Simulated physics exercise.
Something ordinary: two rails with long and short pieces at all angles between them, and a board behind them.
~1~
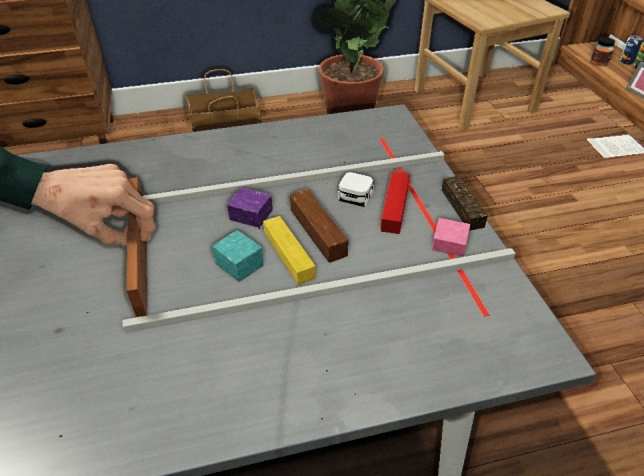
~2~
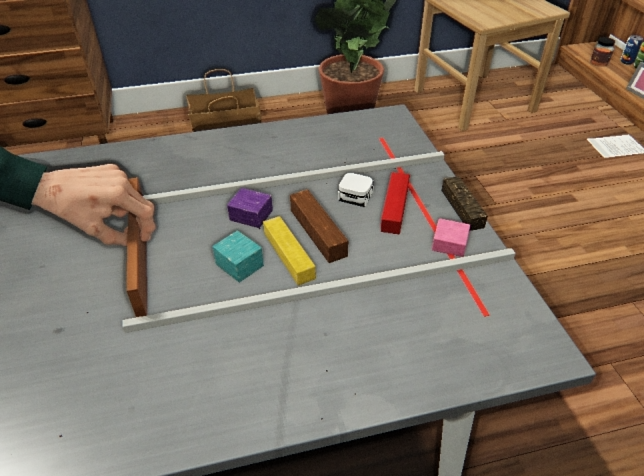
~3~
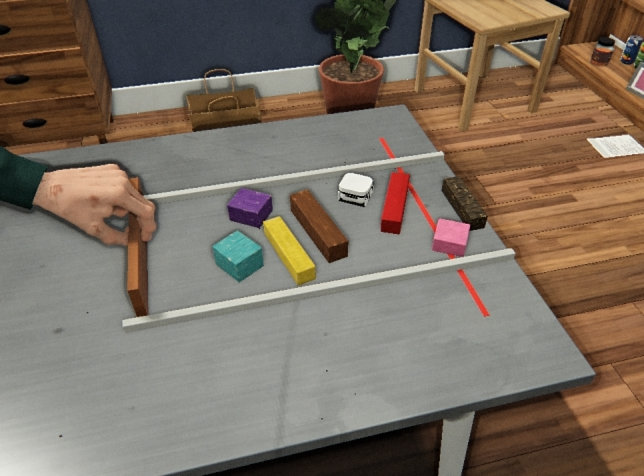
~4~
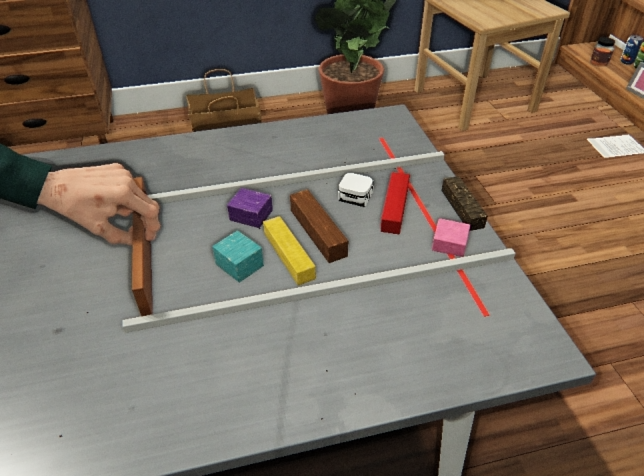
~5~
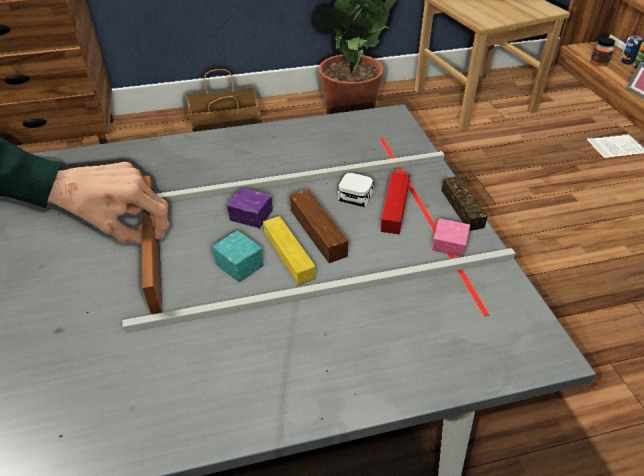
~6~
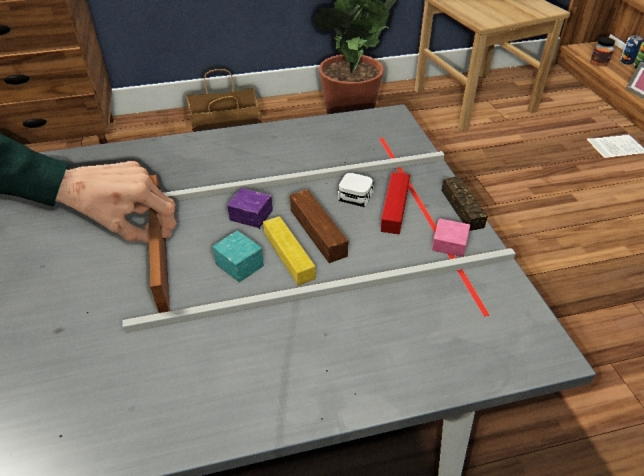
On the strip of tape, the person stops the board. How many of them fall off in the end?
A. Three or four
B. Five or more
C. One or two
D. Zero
A.
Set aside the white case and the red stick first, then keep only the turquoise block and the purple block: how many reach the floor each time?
Counts - first: 2, second: 1.
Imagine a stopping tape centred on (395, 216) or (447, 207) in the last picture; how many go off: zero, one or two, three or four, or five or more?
In turn: One or two; 5 or more.
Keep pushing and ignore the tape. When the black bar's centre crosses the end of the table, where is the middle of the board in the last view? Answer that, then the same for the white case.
The middle is at (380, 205) when it's the black bar, and at (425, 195) when it's the white case.
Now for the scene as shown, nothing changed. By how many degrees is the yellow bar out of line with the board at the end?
About 10 degrees.
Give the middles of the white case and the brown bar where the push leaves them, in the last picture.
First object: (454, 165); second object: (478, 197).
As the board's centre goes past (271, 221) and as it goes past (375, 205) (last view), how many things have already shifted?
Moved so far: 4, later 8.
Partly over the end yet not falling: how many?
The count would be 2.
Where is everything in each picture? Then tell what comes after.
The first frame shows black bar (464, 202); pink block (451, 237); red stick (396, 202); board (137, 243); tape (425, 211).
The second frame shows pink block (451, 237); yellow bar (289, 249).
The third frame shows red stick (396, 202); board (138, 243).
The fourth frame shows black bar (464, 203); white case (356, 190).
The fifth frame shows pink block (451, 237); turquoise block (238, 256).
The sixth frame shows black bar (464, 203); pink block (451, 237); red stick (396, 202); board (158, 240); tape (425, 211).
Early on, none off yet; black bar at rest near (464, 203); pink block at rest near (451, 237); red stick at rest near (396, 202).
Finally, the number that fall off is three or four; lost, red stick, pink block and black bar.
